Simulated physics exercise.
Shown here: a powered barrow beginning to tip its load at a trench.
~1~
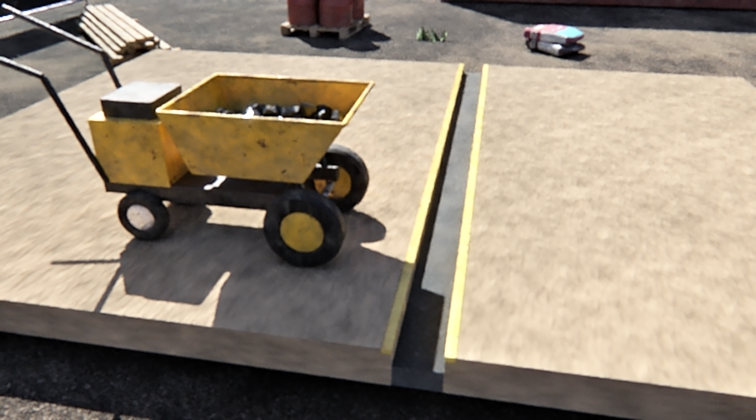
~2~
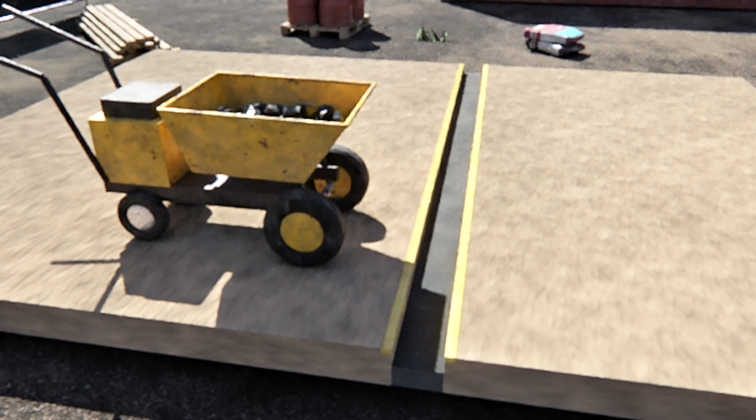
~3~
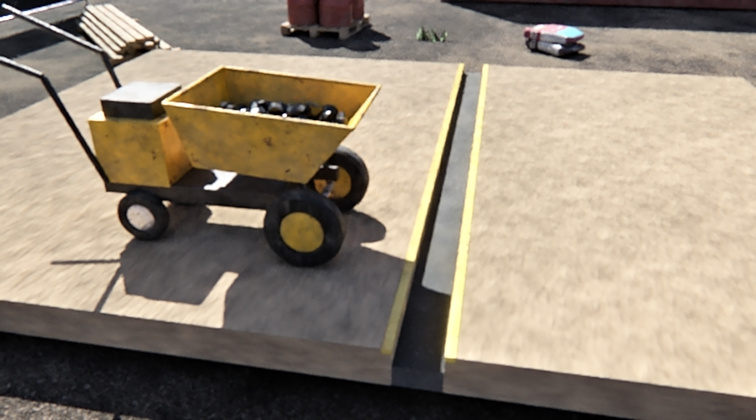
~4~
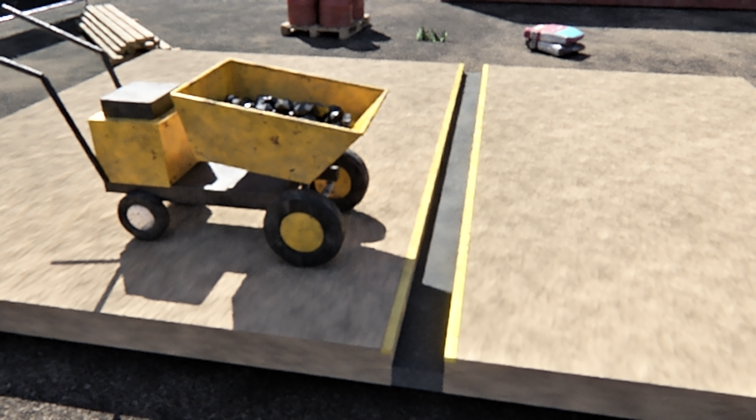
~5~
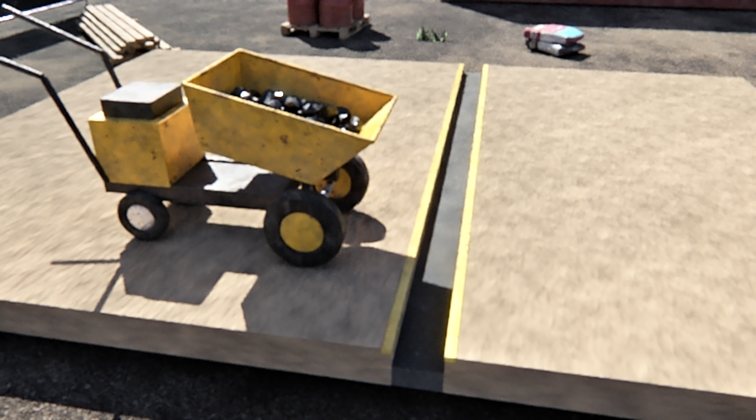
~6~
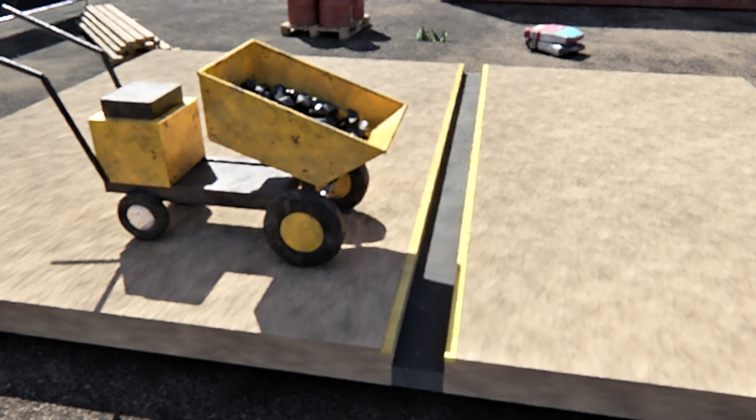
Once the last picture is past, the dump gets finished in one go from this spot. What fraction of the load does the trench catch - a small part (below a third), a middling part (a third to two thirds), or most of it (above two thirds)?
A middling part, a third to two thirds.
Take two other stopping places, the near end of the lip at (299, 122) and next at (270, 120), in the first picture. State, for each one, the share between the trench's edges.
50 % and 30 %.
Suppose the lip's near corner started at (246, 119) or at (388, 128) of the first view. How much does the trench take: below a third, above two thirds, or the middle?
Less than a third; under a third.
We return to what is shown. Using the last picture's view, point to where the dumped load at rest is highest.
The topmost point rests at roughly pixel (456, 233) in the last view.
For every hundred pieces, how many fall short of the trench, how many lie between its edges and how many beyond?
Short: 0 %, between: 50 %, beyond: 30 %.
Shortly afterwards, skip tipped steeply; the whole lot in the skip.
Next, skip tipped steeply; all but a few in the skip; a little in or heaped over the trench; only a few beyond it.
Some moments later, skip tipped right over; near a quarter in the skip; near half in or heaped over the trench; near a third beyond it.
In the end, skip tipped right over; near a quarter in the skip; near half in or heaped over the trench; near a third beyond it.
